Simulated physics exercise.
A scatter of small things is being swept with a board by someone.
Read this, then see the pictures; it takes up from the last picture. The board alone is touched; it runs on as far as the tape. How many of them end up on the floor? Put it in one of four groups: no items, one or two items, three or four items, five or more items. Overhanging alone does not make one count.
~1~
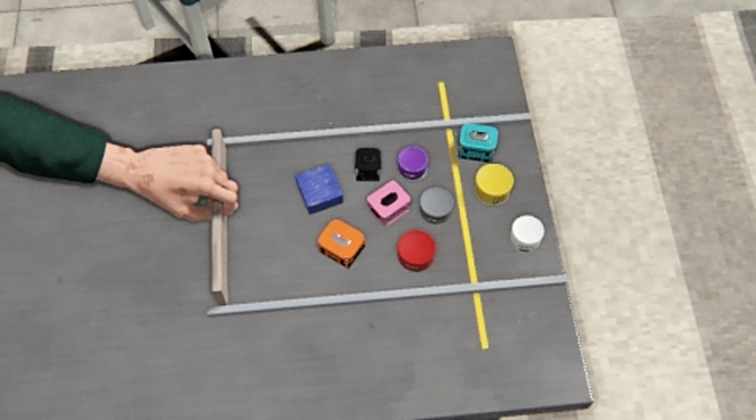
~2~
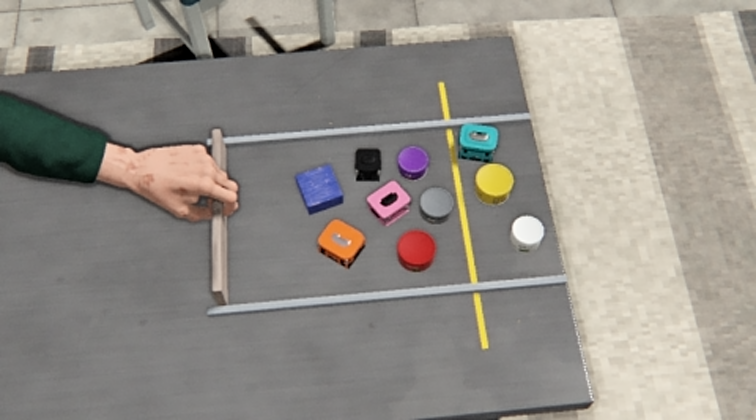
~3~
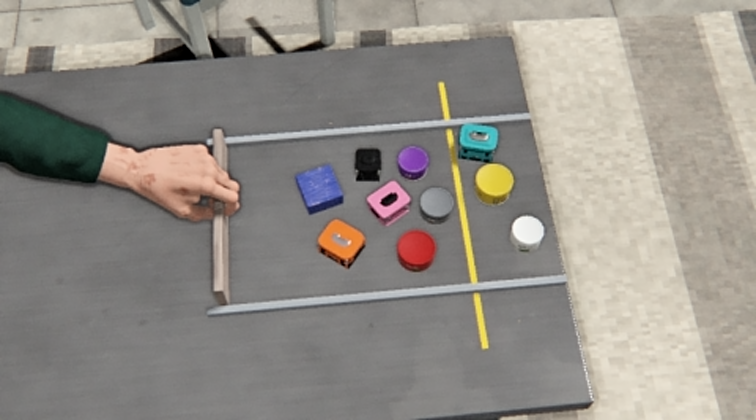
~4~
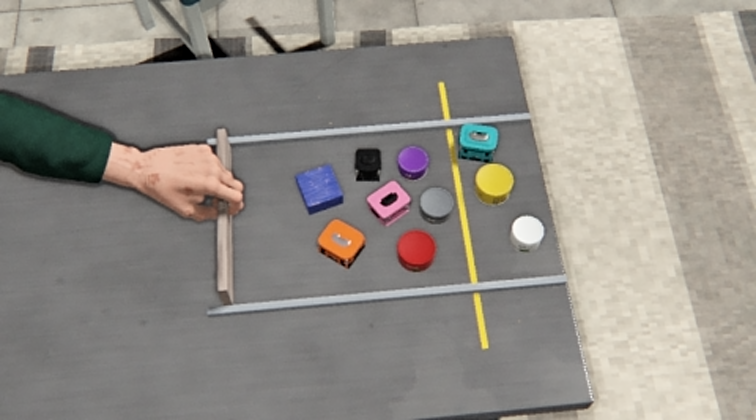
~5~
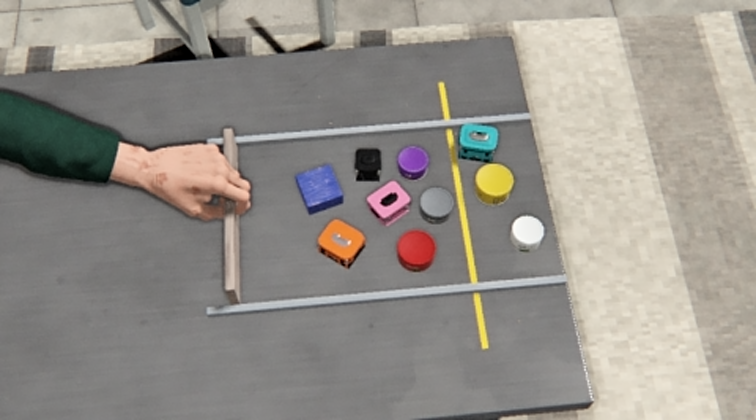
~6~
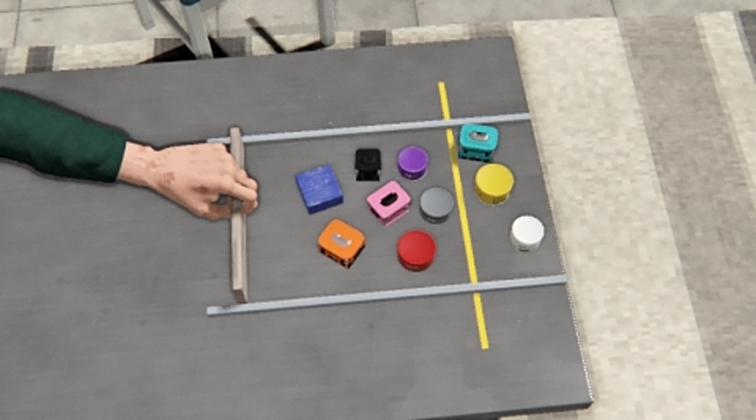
Group: No items.
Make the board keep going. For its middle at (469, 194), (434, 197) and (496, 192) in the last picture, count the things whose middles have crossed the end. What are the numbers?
First 0, next 0, last 4.
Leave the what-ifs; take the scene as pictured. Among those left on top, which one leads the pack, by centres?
Looks like the white tub to me.
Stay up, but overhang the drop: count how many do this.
2 overhanging.
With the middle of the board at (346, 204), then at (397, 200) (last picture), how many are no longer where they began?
At first I count 6, and then 7.
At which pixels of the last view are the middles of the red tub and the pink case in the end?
Near (516, 261) and (508, 209).
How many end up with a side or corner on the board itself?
Total: 3.
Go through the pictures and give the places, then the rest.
The first picture shows white tub (526, 235); yellow pot (493, 185); turquoise case (478, 143); board (220, 215); tape (461, 204).
The second picture shows yellow pot (493, 185); blue block (320, 190).
The third picture shows turquoise case (478, 143); purple tin (413, 164).
The fourth picture shows white tub (526, 235); red tub (416, 251).
The fifth picture shows yellow pot (493, 185); grey tub (436, 206).
The sixth picture shows white tub (526, 235); yellow pot (493, 185); turquoise case (478, 143); board (239, 213); tape (461, 204).
A little later, none off yet; white tub at rest near (526, 235); yellow pot at rest near (493, 185); turquoise case at rest near (478, 143).
When it is over, the number that fall off is zero.
